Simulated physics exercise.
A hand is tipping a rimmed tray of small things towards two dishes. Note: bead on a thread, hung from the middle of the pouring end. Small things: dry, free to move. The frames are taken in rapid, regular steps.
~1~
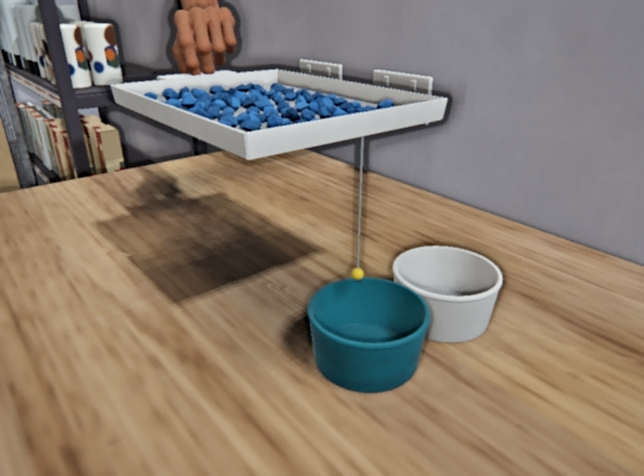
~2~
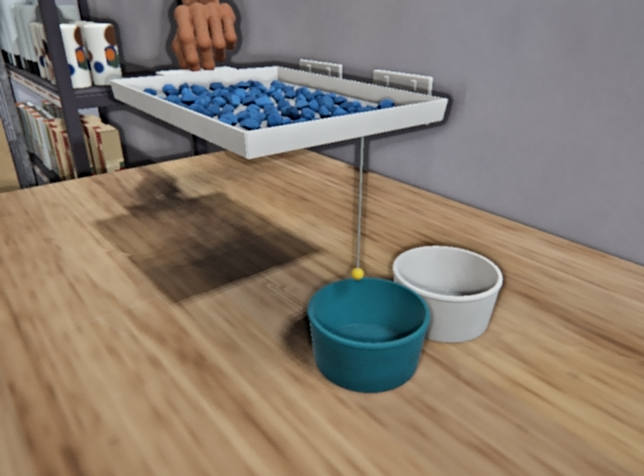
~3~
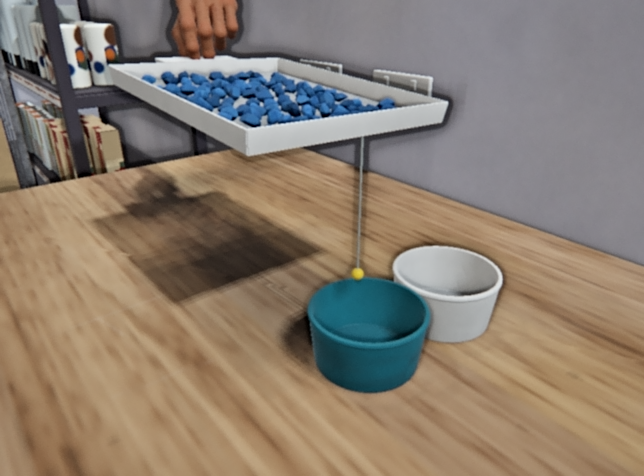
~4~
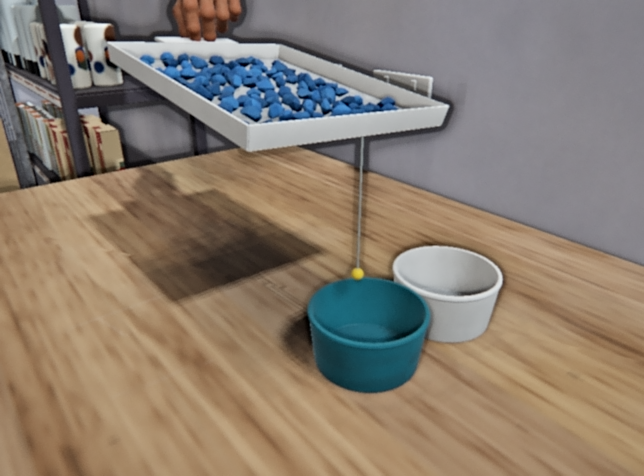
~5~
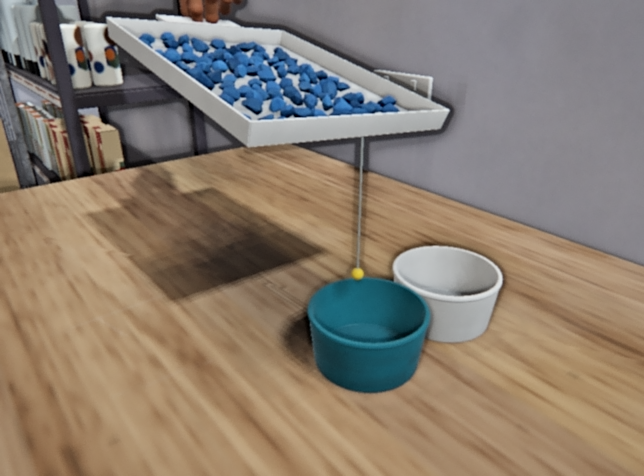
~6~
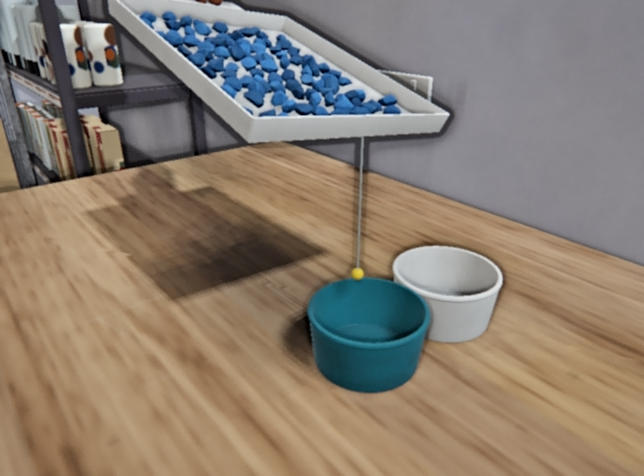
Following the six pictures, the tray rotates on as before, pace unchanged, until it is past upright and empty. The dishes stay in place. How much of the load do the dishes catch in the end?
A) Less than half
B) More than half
The answer is B.
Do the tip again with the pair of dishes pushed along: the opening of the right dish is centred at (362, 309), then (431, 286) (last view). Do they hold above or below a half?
First place: Short of half; second place: Beyond half.
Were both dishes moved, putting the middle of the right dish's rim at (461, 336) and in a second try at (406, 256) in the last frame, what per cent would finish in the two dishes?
Around 10 and then 40 per cent.
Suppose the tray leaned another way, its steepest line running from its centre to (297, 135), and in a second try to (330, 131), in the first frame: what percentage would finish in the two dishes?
Respectively 30 and 40 in a hundred.
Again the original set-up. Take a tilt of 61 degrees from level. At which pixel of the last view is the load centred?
Roughly (384, 87).
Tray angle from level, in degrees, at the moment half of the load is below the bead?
Close to 105 degrees, I reckon.
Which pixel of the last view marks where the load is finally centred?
Last view, resting centre - approx. (437, 308).
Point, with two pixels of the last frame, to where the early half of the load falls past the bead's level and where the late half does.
I'd say close to (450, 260) at first and close to (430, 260) later on.
Shortly afterwards, tray tipped steeply; the whole lot on the tray.
Next, tray tipped right over; near half on the tray; only a few in the left dish; near a third in the right dish; a little outside both; a little in the air.
Some moments later, tray tipped past a quarter turn; near a quarter in the left dish; the bulk in the right dish; a little outside both.
In the end, tray tipped past a quarter turn; near a quarter in the left dish; the bulk in the right dish; a little outside both.
